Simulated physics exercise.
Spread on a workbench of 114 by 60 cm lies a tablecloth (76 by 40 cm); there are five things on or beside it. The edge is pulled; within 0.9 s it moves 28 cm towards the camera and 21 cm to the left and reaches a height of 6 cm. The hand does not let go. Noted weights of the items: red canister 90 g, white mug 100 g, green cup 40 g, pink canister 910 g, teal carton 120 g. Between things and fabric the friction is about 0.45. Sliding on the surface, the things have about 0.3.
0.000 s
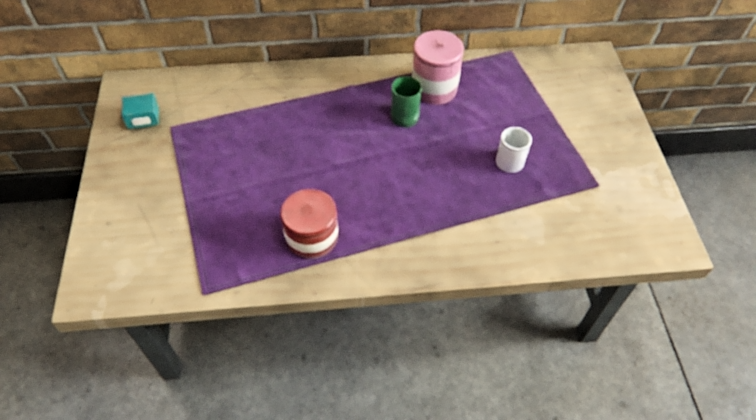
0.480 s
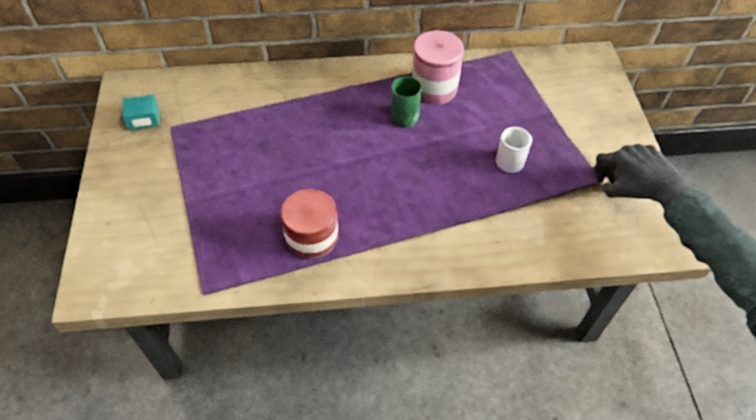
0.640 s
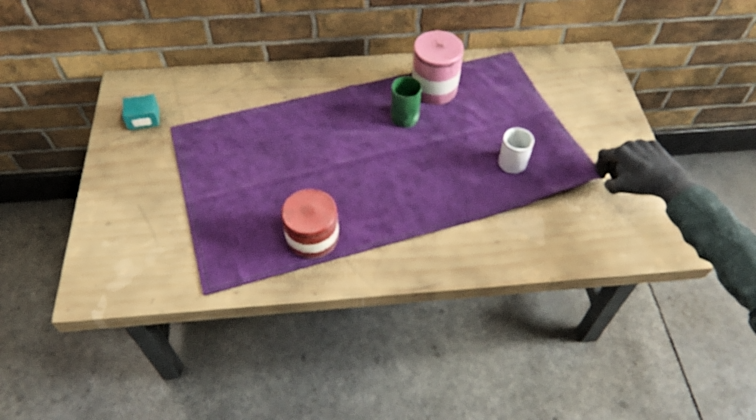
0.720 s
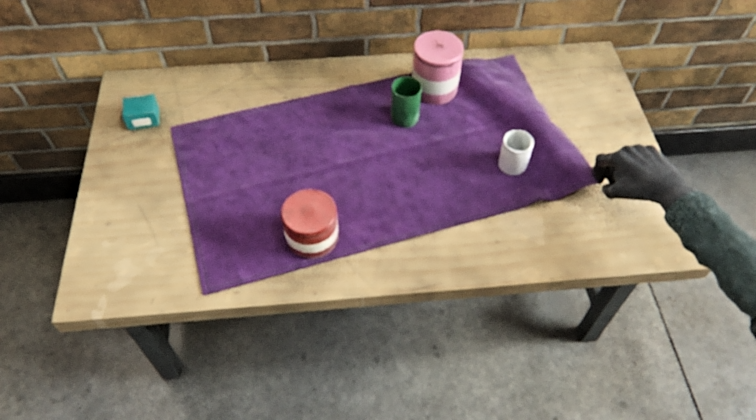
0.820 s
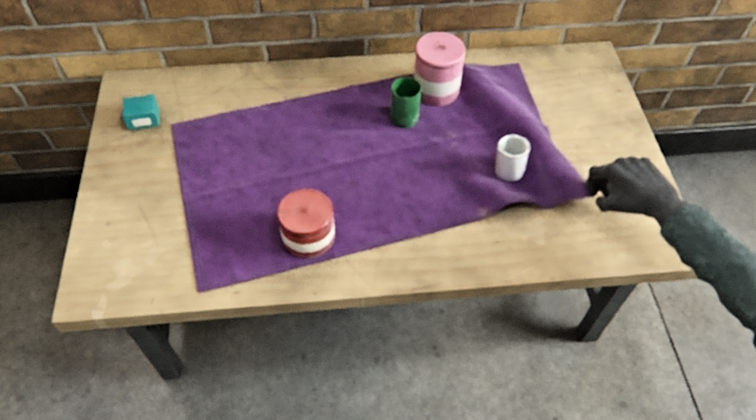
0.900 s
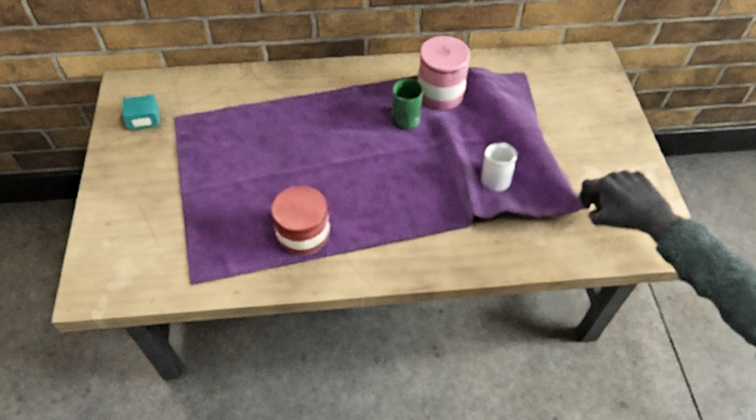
On a workbench, a gloved hand tugs a purple cloth, shifting the objects on it slightly.
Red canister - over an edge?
The thing will be still there.
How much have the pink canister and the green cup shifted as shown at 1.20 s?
I'd put the pink canister at some 15 centimetres and the green cup at some 8 centimetres.
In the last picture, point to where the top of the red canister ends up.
It stops around pixel (249, 191).
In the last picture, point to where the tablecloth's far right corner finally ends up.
That corner comes to rest close to (557, 168) in the last view.
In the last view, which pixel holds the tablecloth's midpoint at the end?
It sits near (374, 188) in pixels.
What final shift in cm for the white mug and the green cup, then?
White mug 25 cm, green cup 15 cm.
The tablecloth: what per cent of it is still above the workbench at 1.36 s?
I'd estimate close to 95 per cent.
At 1.1 s, 100 % of the tablecloth is still over the top; red canister 6 cm off its start, white mug 12 cm off its start, pink canister 8 cm off its start.
At 1.2 s, 100 % of the tablecloth is still over the top; red canister 9 cm off its start, white mug 18 cm off its start, pink canister 13 cm off its start.
At 1.4 s, 95 % of the tablecloth is still over the top; red canister 11 cm off its start at (253, 191), white mug 24 cm off its start at (473, 237), pink canister 19 cm off its start at (484, 111).
At 1.5 s, 95 % of the tablecloth is still over the top; red canister 11 cm off its start, white mug 27 cm off its start, pink canister 22 cm off its start.
At 3.1 s, 95 % of the tablecloth is still over the top; red canister 11 cm off its start at (249, 191), white mug 27 cm off its start at (471, 252), pink canister 22 cm off its start at (490, 124), green cup 15 cm off its start at (431, 141).
